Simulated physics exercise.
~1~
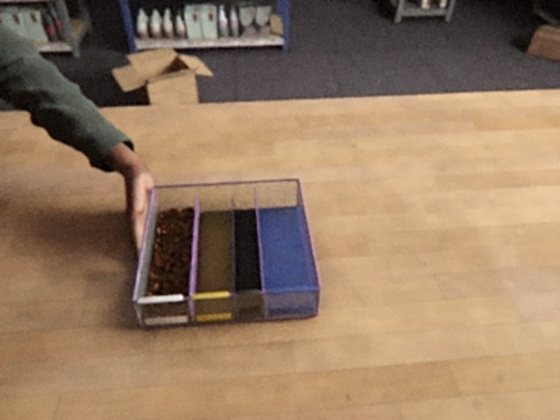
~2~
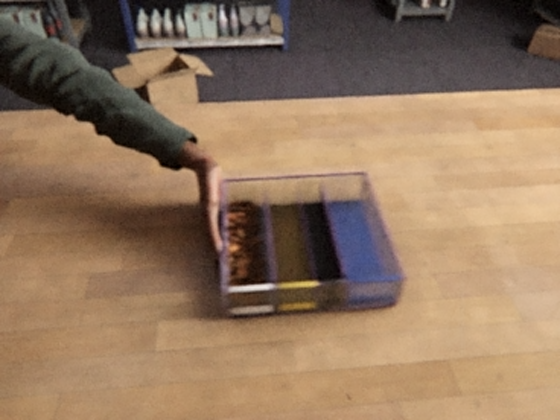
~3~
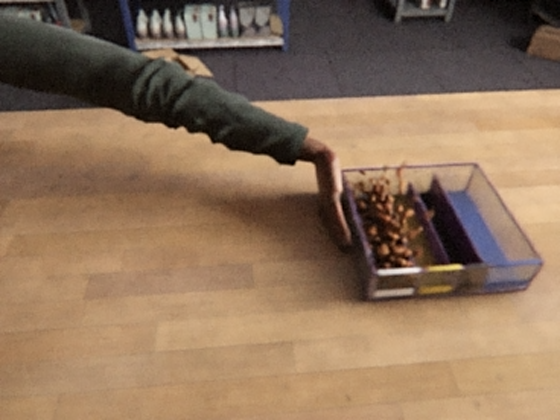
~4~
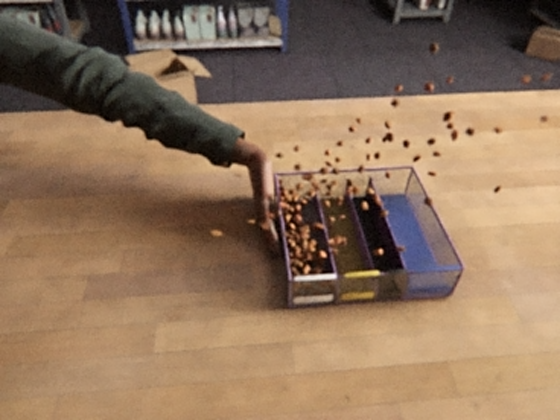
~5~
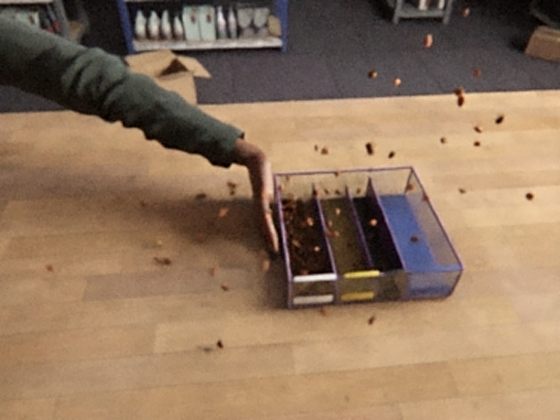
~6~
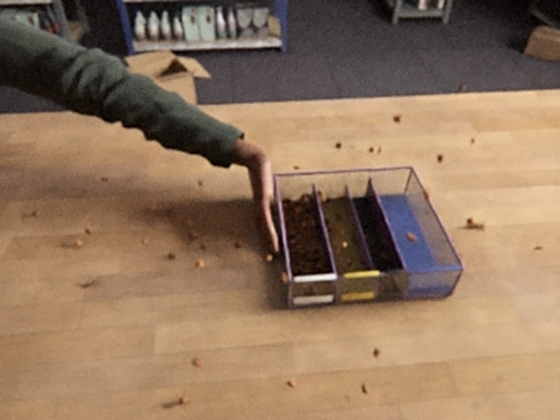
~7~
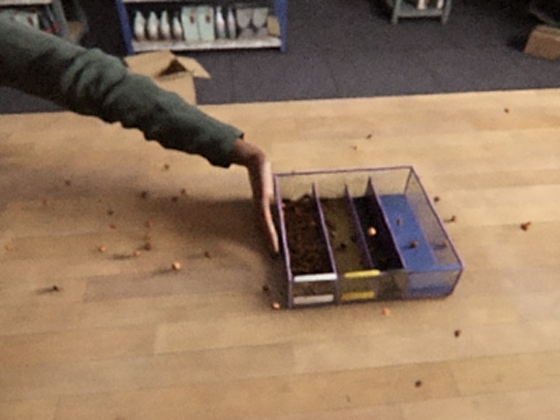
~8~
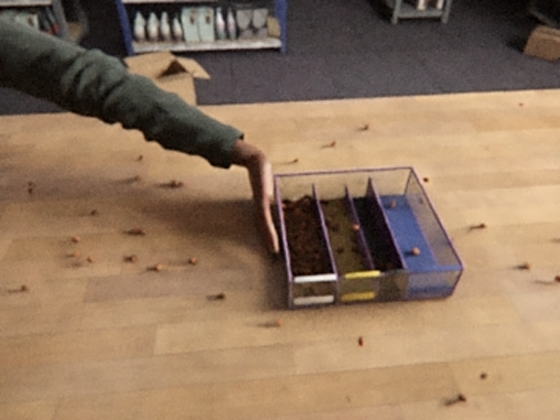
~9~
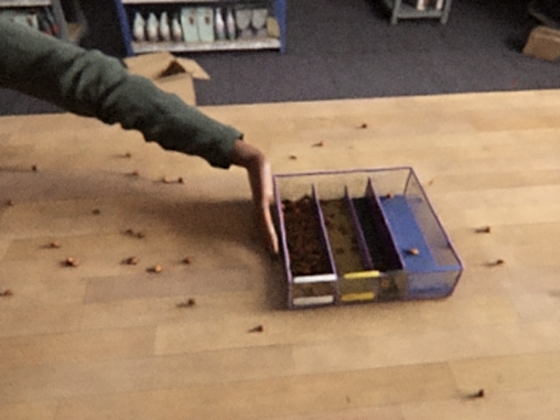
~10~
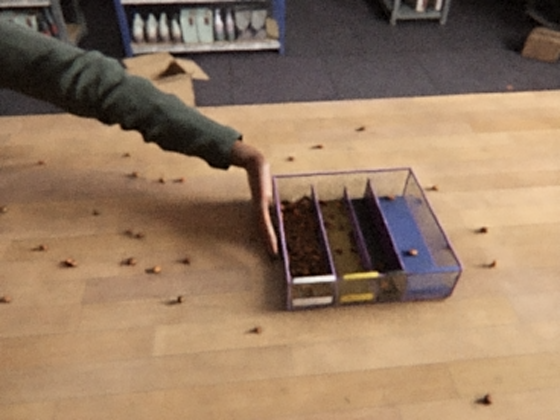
A clear tray with purple edges and four sections slides to the right across a wooden tabletop, pushed by a hand in a dark green sleeve. Small reddish-brown pieces fill its left section, and they heap up as the tray travels. The hand then brings the tray sharply back a short way to the left and stops, and pieces fly up and scatter through the air. They drop around the tray, bouncing and rolling over the table. At the end the hand rests against the still tray, most pieces remain in the left section, and many others lie strewn across the wood.
